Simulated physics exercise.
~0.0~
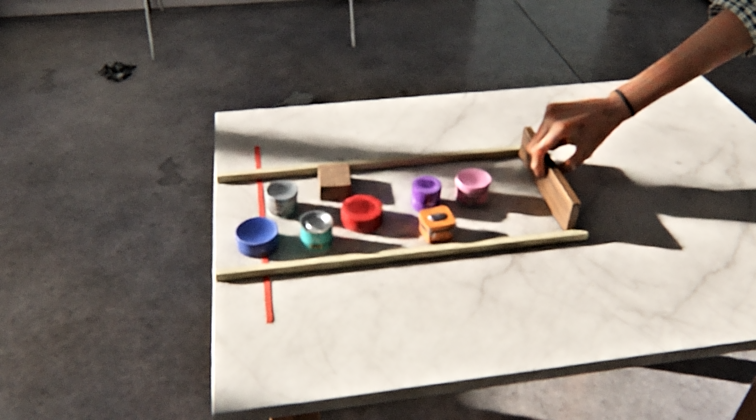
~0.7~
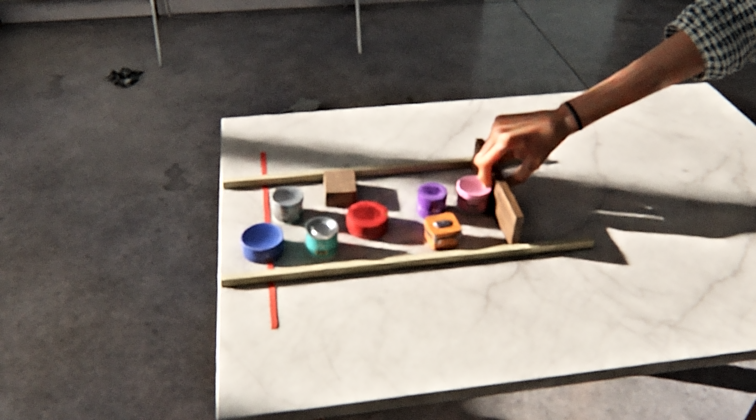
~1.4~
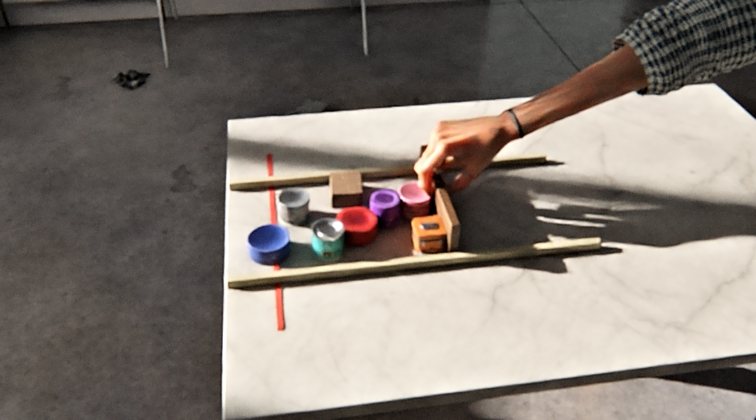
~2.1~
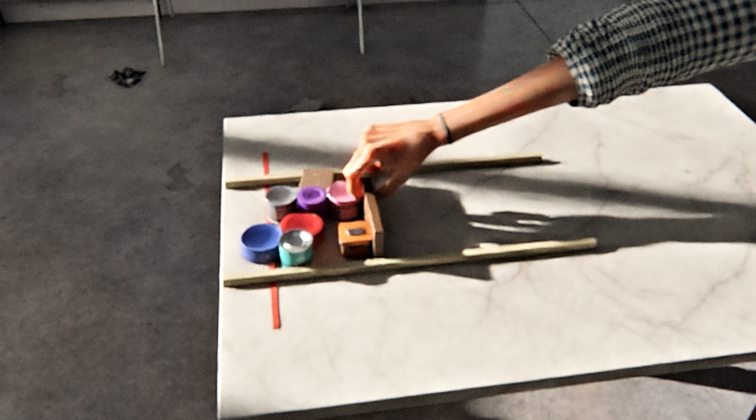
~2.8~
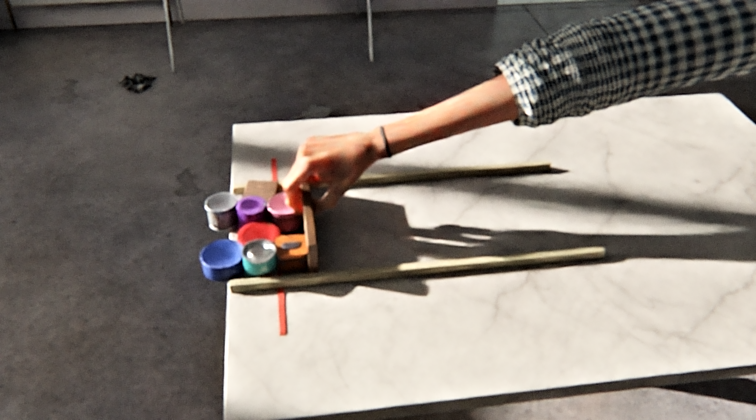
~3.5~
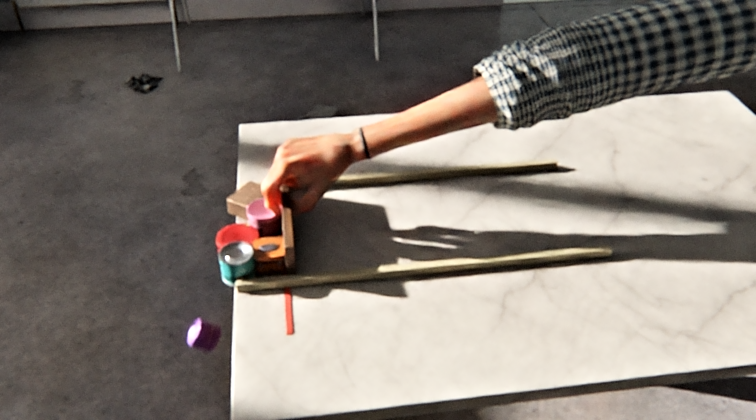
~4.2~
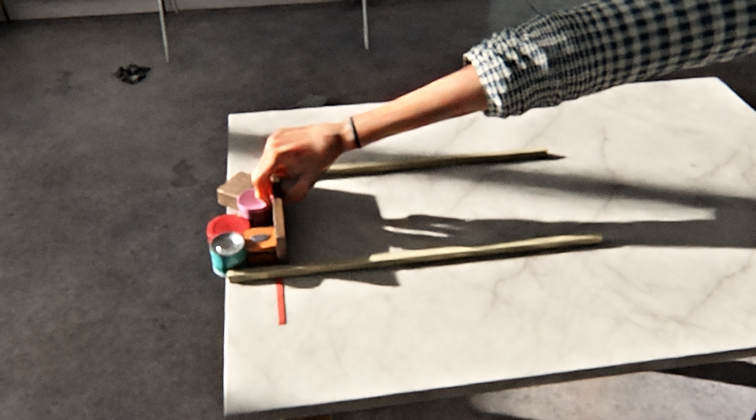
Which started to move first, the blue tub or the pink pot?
The pink pot moved first, pushed left by the board while the blue tub was still sitting in its place. The blue tub only shifted later, once the things had bunched up near the left edge.
